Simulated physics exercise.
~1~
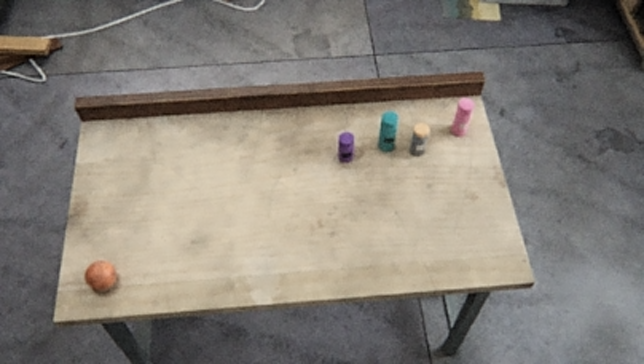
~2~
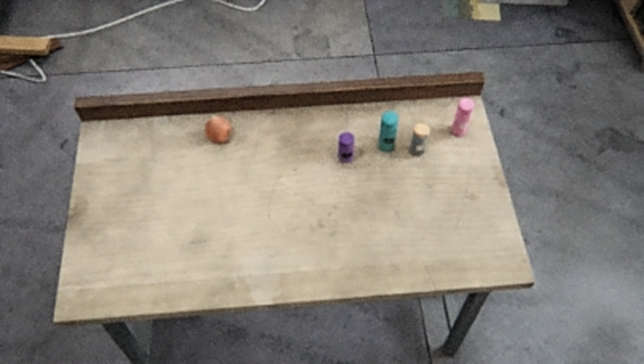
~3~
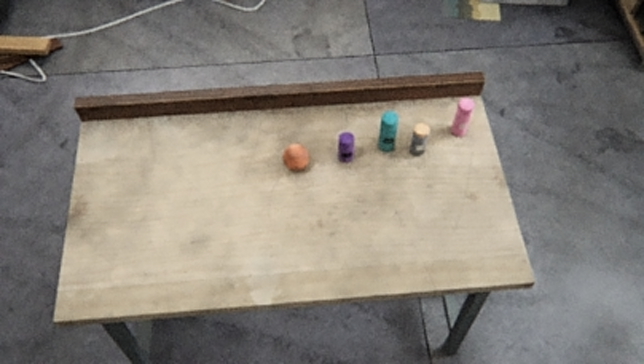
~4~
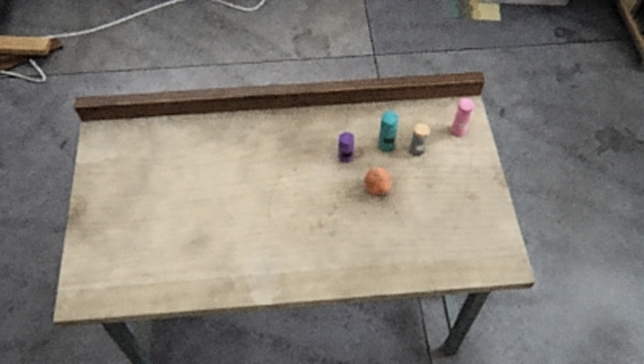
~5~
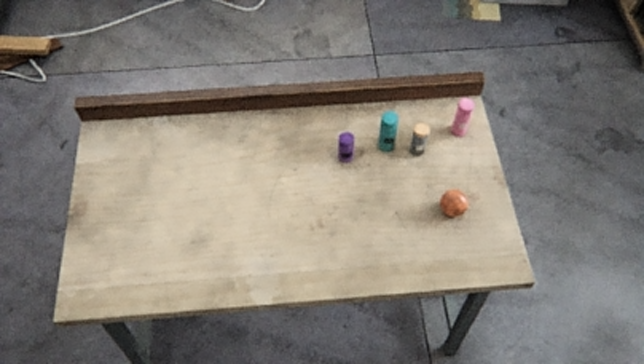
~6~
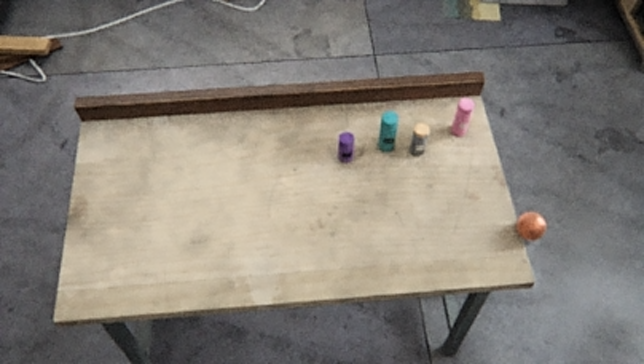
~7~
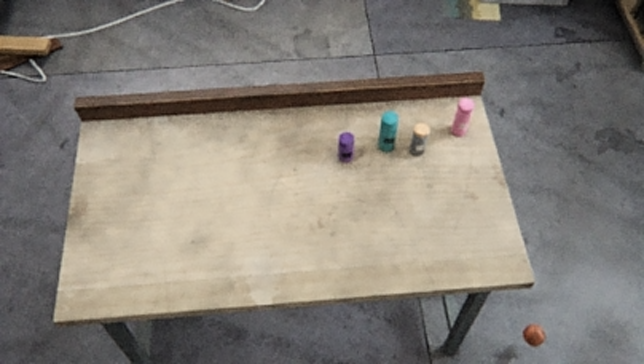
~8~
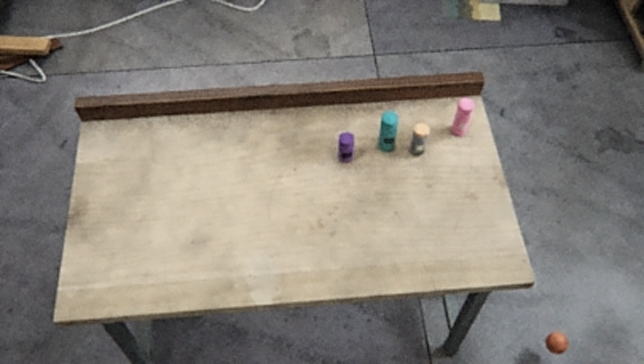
A pale wooden table with a dark raised strip along its far edge stands on a grey floor, seen from above at an angle. Purple, turquoise, grey and pink shakers stand toward the far right, the grey one with a light top, while an orange ball is near the left front corner. The ball travels right and away to the far strip, then comes back toward the viewer as it continues right. It passes in front of the shakers without moving them, reaches the right edge and drops off. It ends on the floor at the lower right, with all four shakers still upright.
